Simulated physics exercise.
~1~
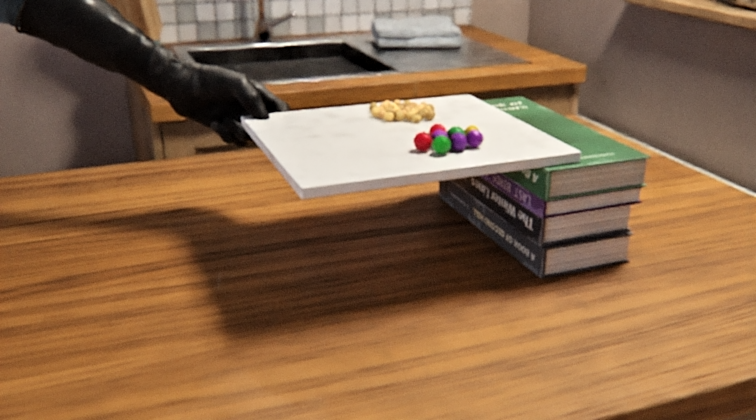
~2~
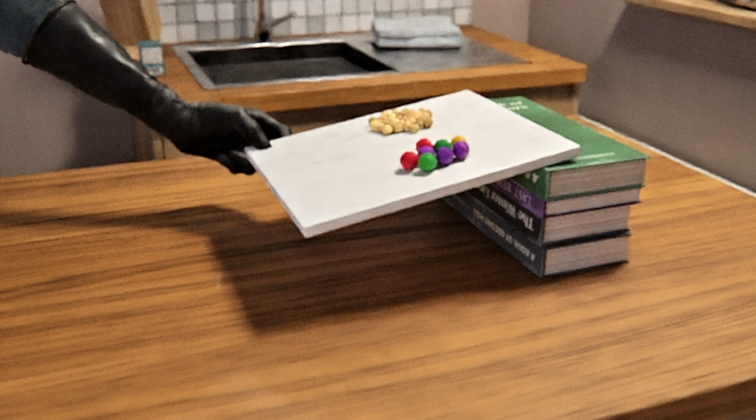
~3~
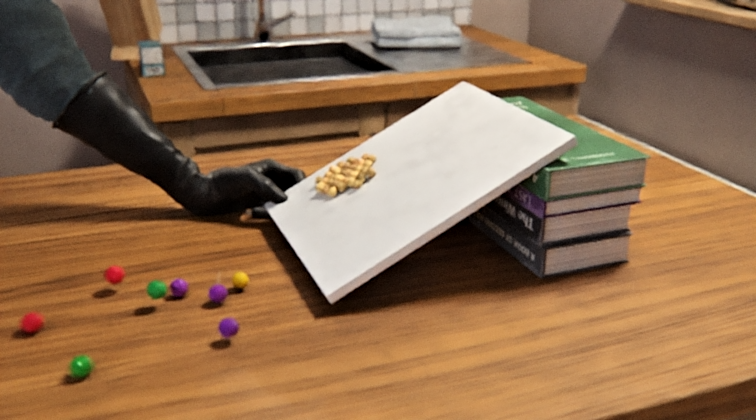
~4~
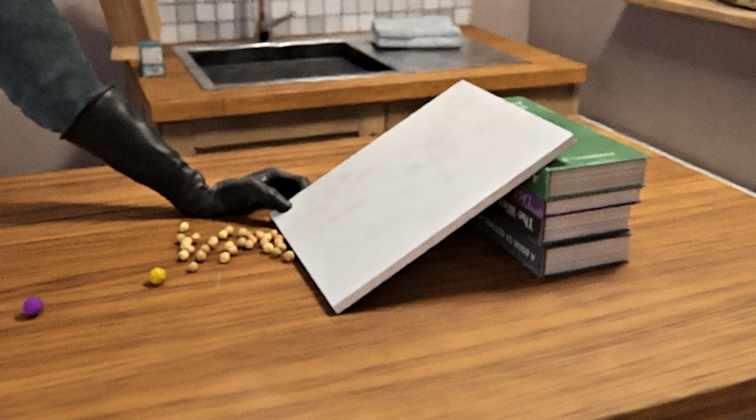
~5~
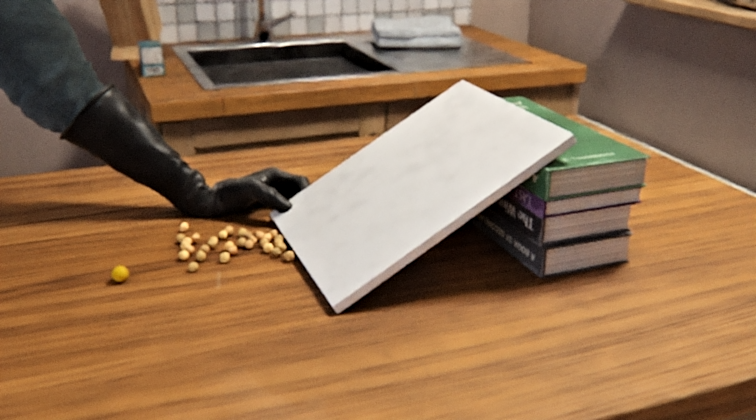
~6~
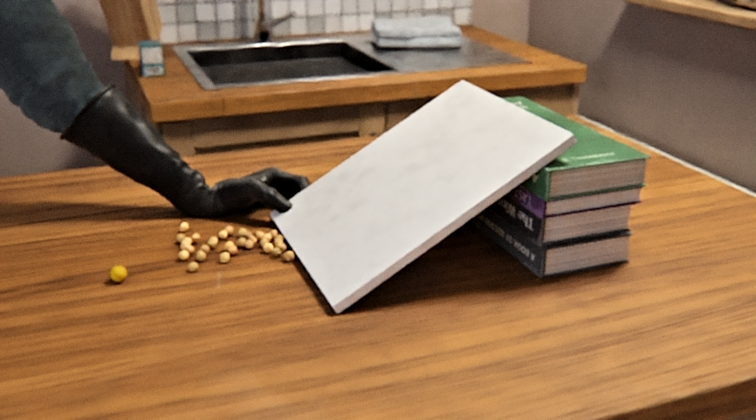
A white board, held level at its left end by a black-gloved hand and resting on a stack of books at its right, carries a cluster of colourful beads and a heap of pale yellow pieces. The hand lowers its end, and the board begins to slope down to the left. As it steepens, the beads leave it first and scatter leftward across the wooden counter, while the pale pieces slide toward the low edge. Then the pale pieces spill off and settle close to the board. Finally only one yellow bead remains in view, farther left than the pale pieces.
